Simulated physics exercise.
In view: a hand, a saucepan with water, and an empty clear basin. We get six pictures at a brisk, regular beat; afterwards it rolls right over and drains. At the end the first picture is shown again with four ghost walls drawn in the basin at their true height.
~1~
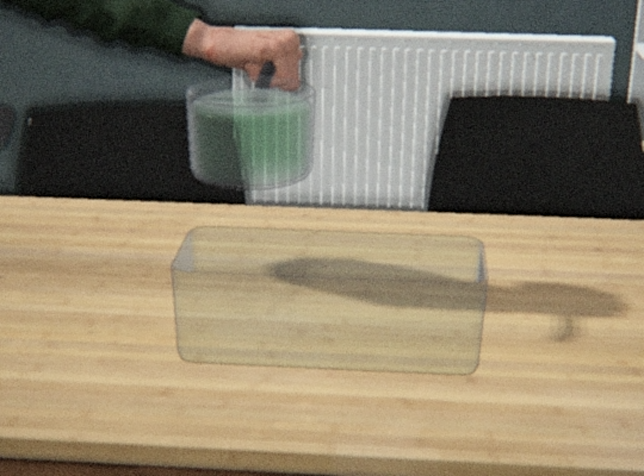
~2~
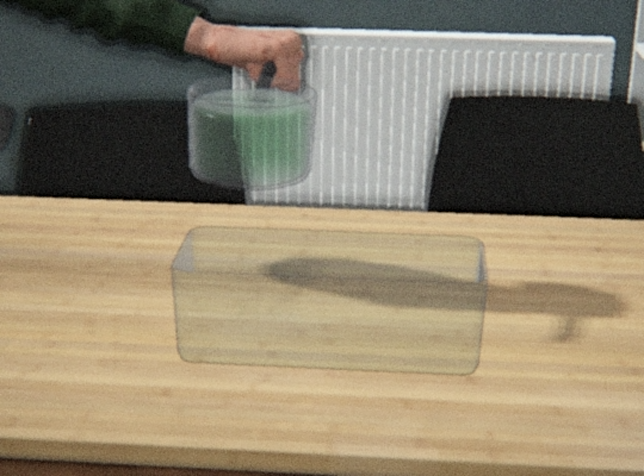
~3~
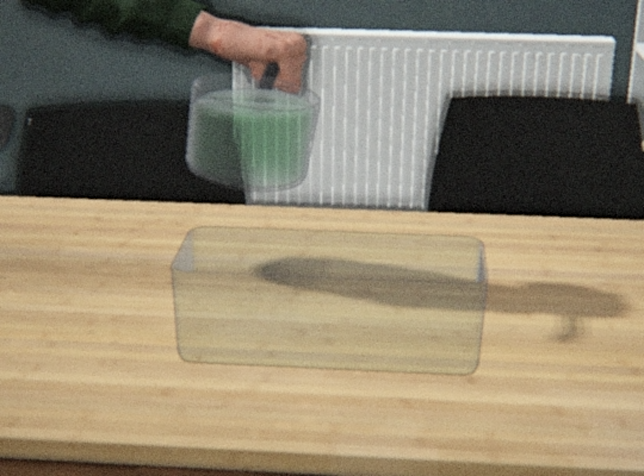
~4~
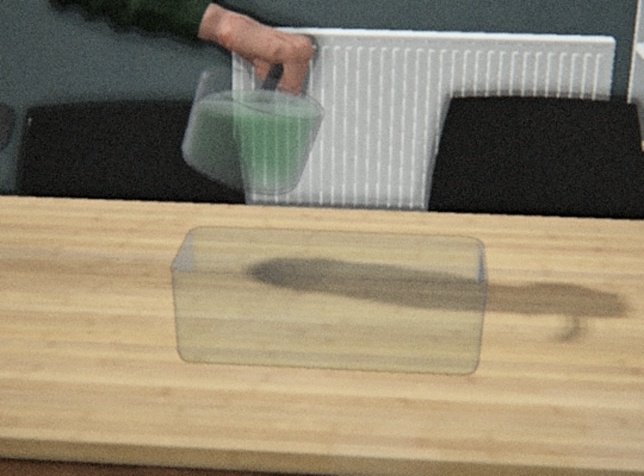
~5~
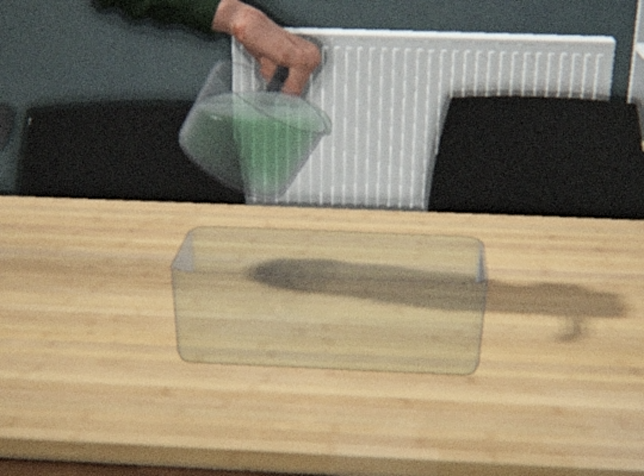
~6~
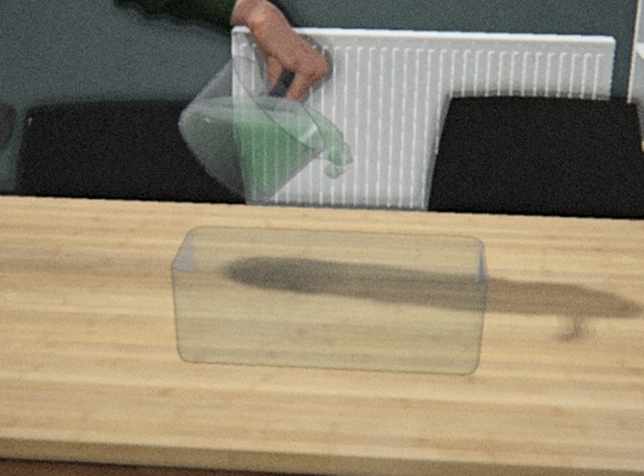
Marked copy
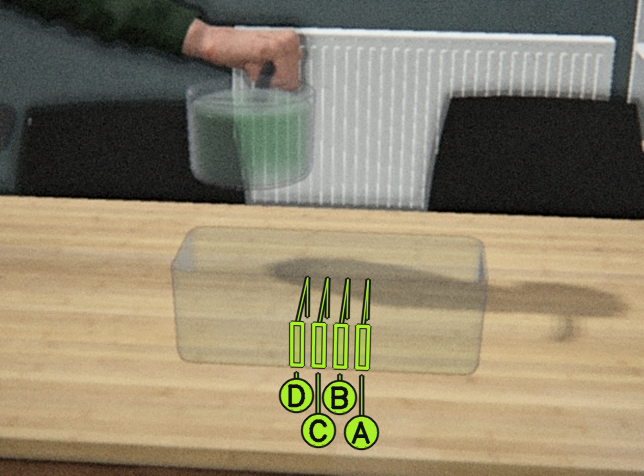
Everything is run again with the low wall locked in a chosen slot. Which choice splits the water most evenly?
Take A.
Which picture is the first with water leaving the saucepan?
Picture 5.
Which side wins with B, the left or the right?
The right one.
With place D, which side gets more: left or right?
The right side.
On the marked copy, A at (361, 376); B at (339, 375); C at (318, 374); D at (296, 373).
With A, about 52 % ends left of the wall and 46 % right of it.
With B, about 30 % ends left of the wall and 70 % right of it.
With C, about 13 % ends left of the wall and 86 % right of it.
With D, about 6 % ends left of the wall and 93 % right of it.
